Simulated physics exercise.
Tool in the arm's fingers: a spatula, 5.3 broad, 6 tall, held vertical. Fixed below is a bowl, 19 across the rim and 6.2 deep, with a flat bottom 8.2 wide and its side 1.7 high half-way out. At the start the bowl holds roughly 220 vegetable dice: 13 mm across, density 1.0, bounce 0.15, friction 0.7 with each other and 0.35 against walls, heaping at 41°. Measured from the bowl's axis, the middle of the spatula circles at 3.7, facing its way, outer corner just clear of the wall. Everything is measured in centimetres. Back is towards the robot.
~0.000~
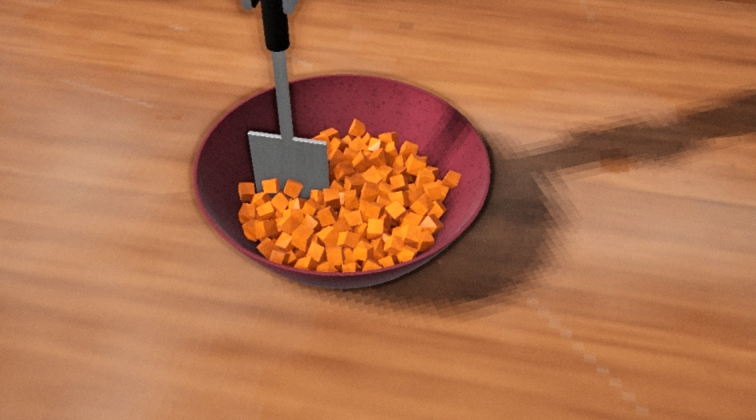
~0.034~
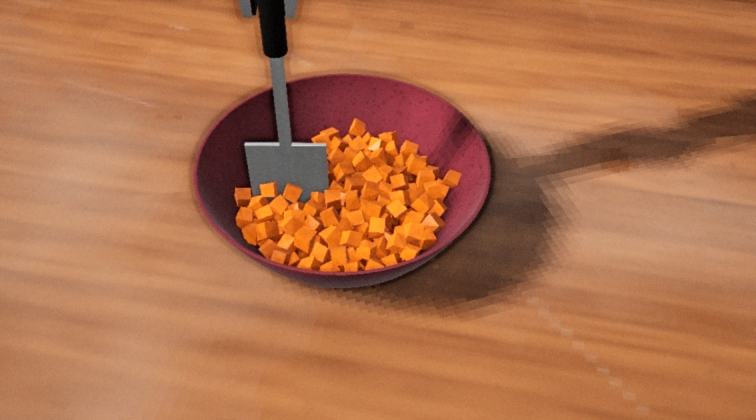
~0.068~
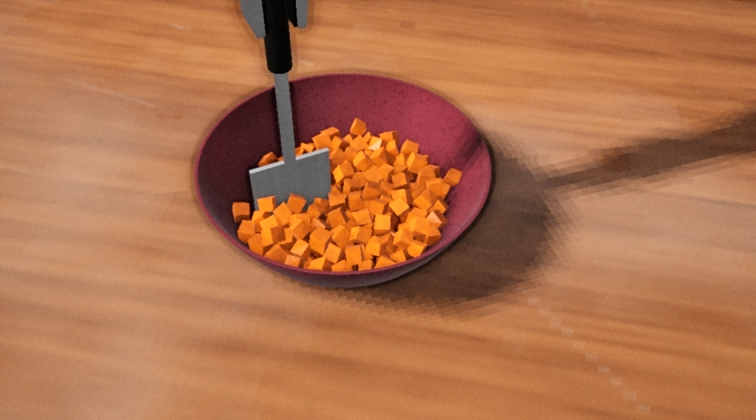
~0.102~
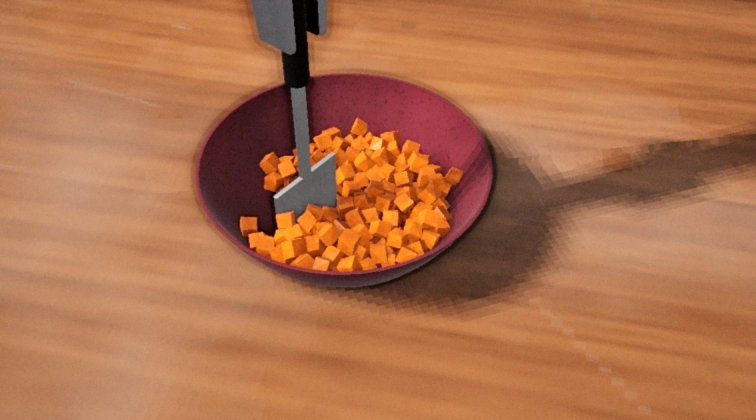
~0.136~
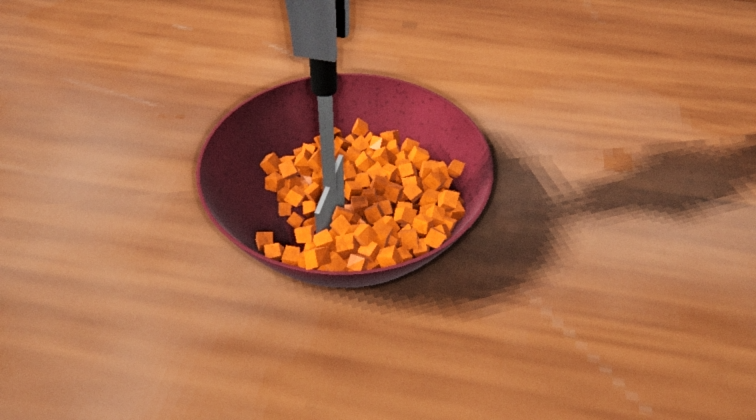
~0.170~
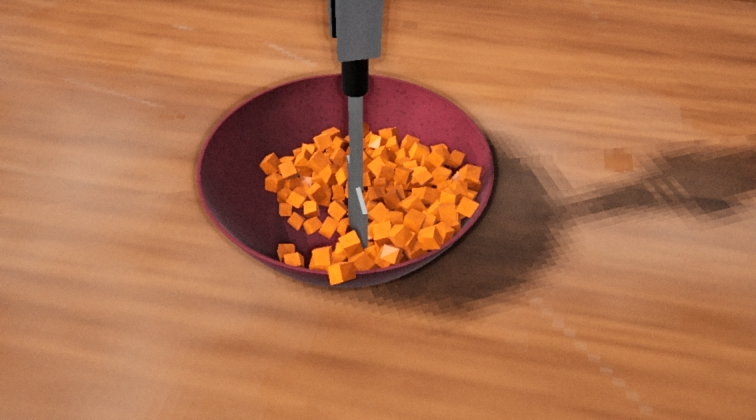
Orange vegetable cubes in a dark red bowl being pushed rightward by a turning metal spatula held upright in robotic fingers.
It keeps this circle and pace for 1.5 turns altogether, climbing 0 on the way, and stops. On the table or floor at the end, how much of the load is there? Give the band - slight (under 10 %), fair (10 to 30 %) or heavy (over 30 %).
Band: Heavy.
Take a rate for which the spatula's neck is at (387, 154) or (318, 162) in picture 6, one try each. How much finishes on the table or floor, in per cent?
Near 50 in a hundred for the first and near 25 in a hundred for the second.
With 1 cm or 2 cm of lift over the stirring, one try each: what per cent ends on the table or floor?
First try about 35 per cent, second about 30 per cent.
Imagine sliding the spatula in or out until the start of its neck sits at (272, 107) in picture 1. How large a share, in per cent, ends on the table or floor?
Table or floor share: Near 45 %.
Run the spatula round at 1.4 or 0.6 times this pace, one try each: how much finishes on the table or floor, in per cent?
Around 55 percent on the first try and 20 percent on the second.
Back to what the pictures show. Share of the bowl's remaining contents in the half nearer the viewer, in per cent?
Roughly 30 per cent.
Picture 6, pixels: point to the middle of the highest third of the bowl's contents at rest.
Roughly pixel (417, 148).
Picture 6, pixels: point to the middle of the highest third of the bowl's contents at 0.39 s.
Centre of upper third: Approx. (316, 103) px.
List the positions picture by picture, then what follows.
The spatula neck at (285, 120), 0° round; upper third of the load around (349, 191), from x 245 to 450, top at y 130; 222 in the bowl, in the first frame.
The spatula neck at (284, 126), 11° round; upper third of the load around (349, 198), from x 245 to 450, top at y 130, in the second frame.
The spatula neck at (288, 142), 36° round; upper third of the load around (343, 207), from x 240 to 450, top at y 130, in the third frame.
The spatula neck at (304, 156), 62° round; upper third of the load around (357, 224), from x 250 to 455, top at y 130, in the fourth frame.
The spatula neck at (328, 165), 88° round; upper third of the load around (378, 227), from x 265 to 455, top at y 130, in the fifth frame.
The spatula neck at (356, 165), 113° round; upper third of the load around (412, 212), from x 270 to 470, top at y 130; 221 in the bowl, 1 in flight or on the tool, in the sixth frame.
After 0.39 s, 278° round, highest piece 8 above the table; 180 in the bowl, 22 on the table or floor, 20 in flight or on the tool.
After 0.61 s, 83° round, highest piece 8 above the table; 153 in the bowl, 61 on the table or floor, 8 in flight or on the tool.
After 0.91 s, 180° round, highest piece 7 above the table; 135 in the bowl, 87 on the table or floor.
After 1.61 s, 180° round, highest piece 7 above the table; 135 in the bowl, 87 on the table or floor.
In the end, 135 in the bowl, 87 on the table or floor. That is 39 % on the table or floor.
